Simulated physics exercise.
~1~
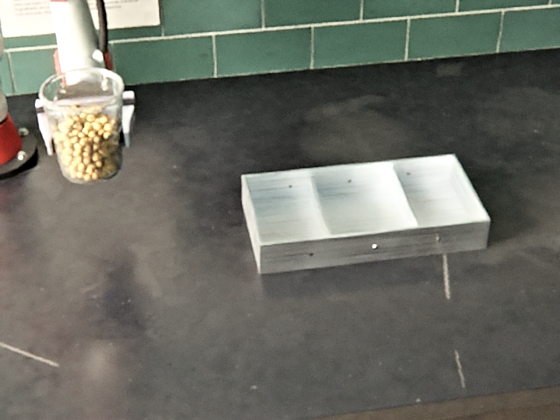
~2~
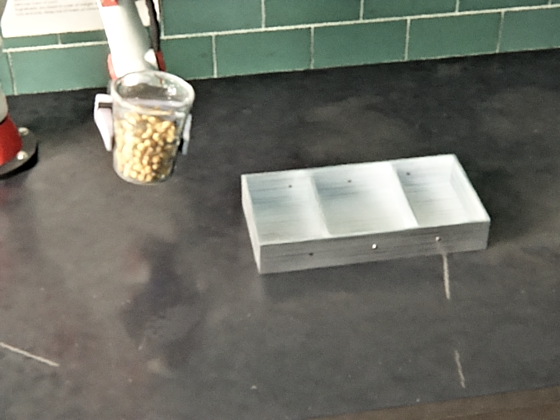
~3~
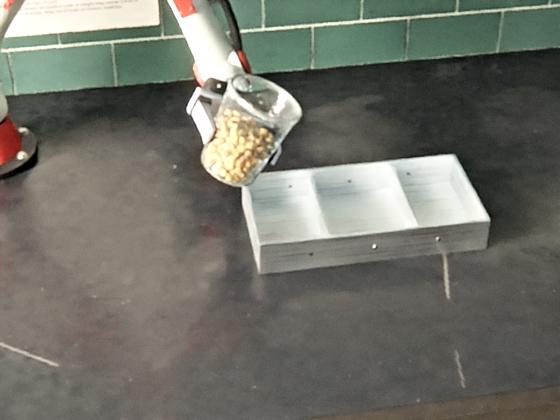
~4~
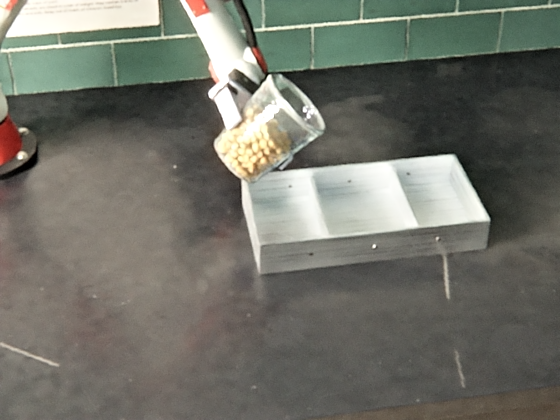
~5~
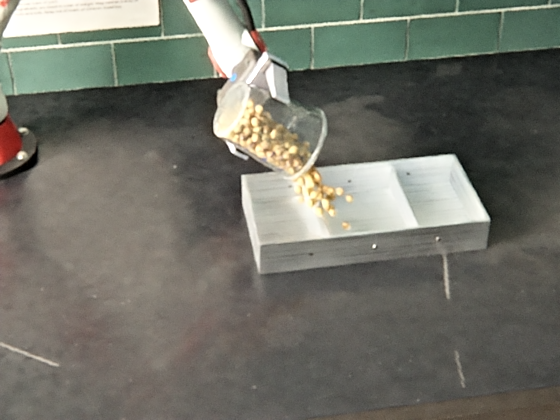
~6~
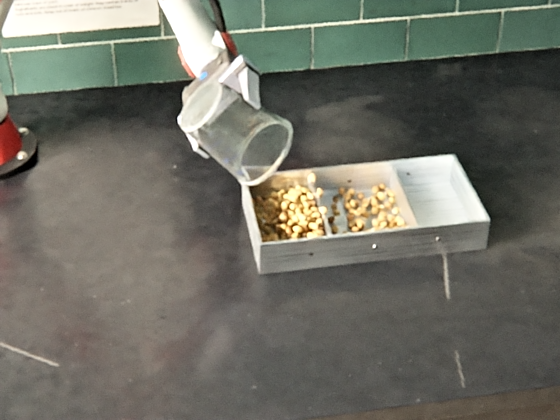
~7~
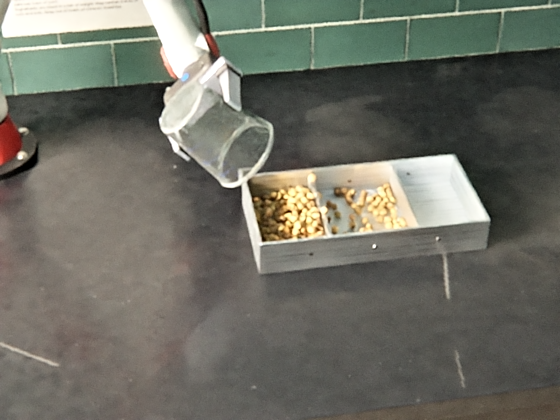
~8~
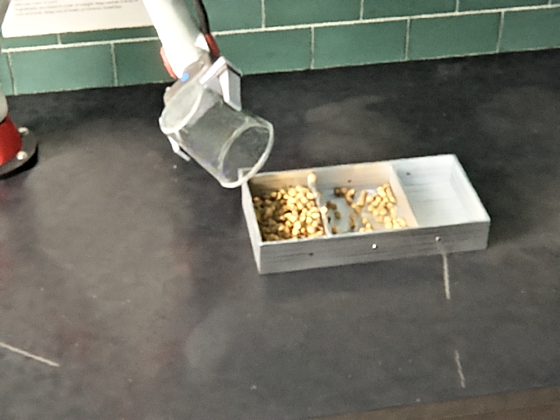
A robot arm carries a clear cup rightward and pours chickpeas into a box's left and middle sections.
